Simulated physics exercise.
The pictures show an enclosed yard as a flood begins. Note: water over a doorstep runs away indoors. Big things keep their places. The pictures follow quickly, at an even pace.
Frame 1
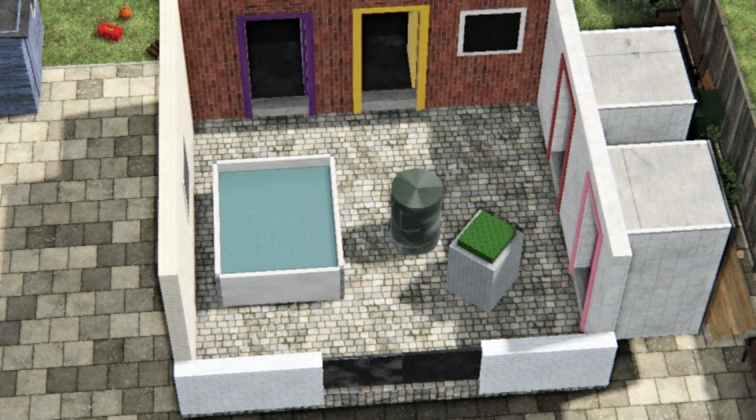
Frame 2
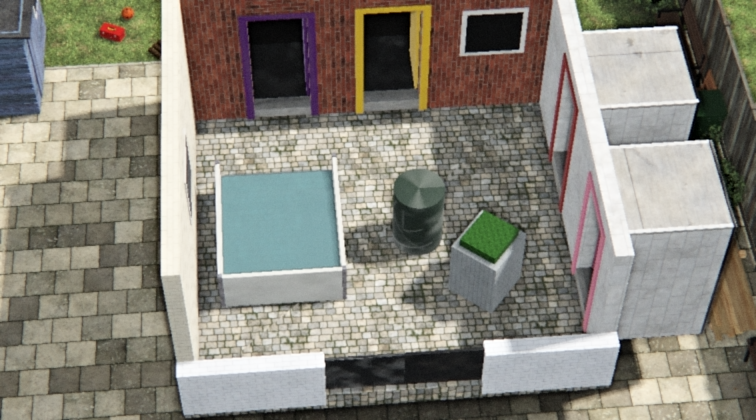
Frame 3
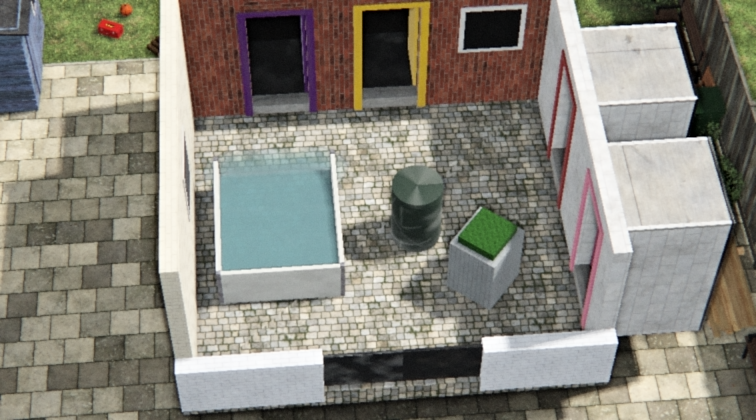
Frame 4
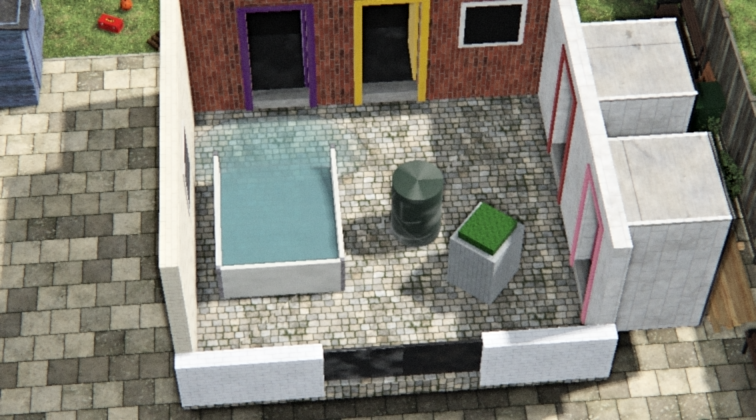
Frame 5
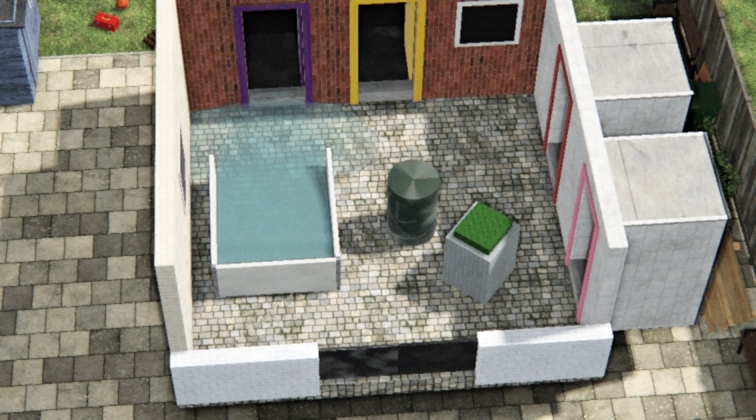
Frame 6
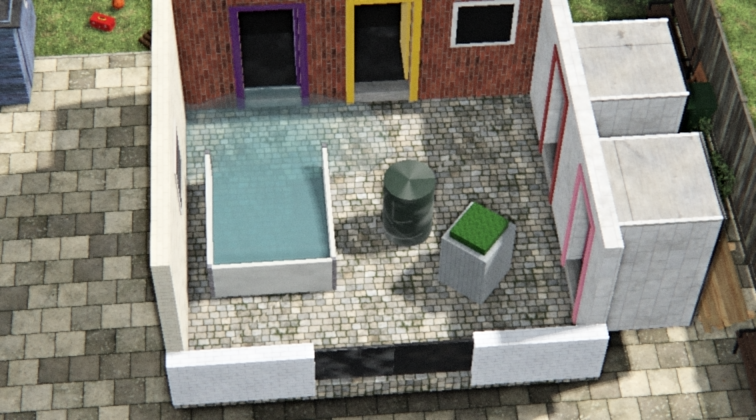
The clip opens on a walled, paved yard with still blue water in a white-sided tank at left, near a dark green barrel and a grass-topped block. Water pours out through the tank's far side, spreads across the paving toward the purple doorway, then fans rightward along the brick wall.
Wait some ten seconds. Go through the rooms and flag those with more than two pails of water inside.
Purple door - flagged, red door - not flagged, pink door - not flagged, yellow door - not flagged.
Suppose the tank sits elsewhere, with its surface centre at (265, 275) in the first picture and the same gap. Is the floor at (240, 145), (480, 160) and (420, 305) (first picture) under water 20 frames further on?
Log: Flood; flood; no flood.
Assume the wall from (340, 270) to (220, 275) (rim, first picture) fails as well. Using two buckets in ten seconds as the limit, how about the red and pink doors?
Looks like the red doesn't reach it but the pink tops the limit.
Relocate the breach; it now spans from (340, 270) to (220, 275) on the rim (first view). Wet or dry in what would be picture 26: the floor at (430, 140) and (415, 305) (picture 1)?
As listed: Dry, under water.
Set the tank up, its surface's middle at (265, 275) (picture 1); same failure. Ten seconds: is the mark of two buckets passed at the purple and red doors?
The way I see it, purple tops the mark and red stays short of it.
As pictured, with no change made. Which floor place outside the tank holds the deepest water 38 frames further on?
I'd point to about (572, 355).
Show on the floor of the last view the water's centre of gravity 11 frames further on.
Close to (283, 172).
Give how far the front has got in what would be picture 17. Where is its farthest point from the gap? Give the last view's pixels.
I reckon the front has reached (523, 100) by then.
A moment on, water covers 20 % of the floor; the purple door far over two buckets in, the red door not reached, the pink door not reached, the yellow door wet at the sill, nothing in.
Next, water covers 30 % of the floor; the purple door far over two buckets in, the red door not reached, the pink door not reached, the yellow door wet at the sill, nothing in.
Then, water covers 55 % of the floor; the purple door far over two buckets in, the red door wet at the sill, nothing in, the pink door not reached, the yellow door wet at the sill, nothing in.
Later, water covers 85 % of the floor; the purple door far over two buckets in, the red door wet at the sill, nothing in, the pink door wet at the sill, nothing in, the yellow door wet at the sill, nothing in.
In the end, water covers 95 % of the floor; the purple door far over two buckets in, the red door wet at the sill, nothing in, the pink door wet at the sill, nothing in, the yellow door wet at the sill, nothing in.
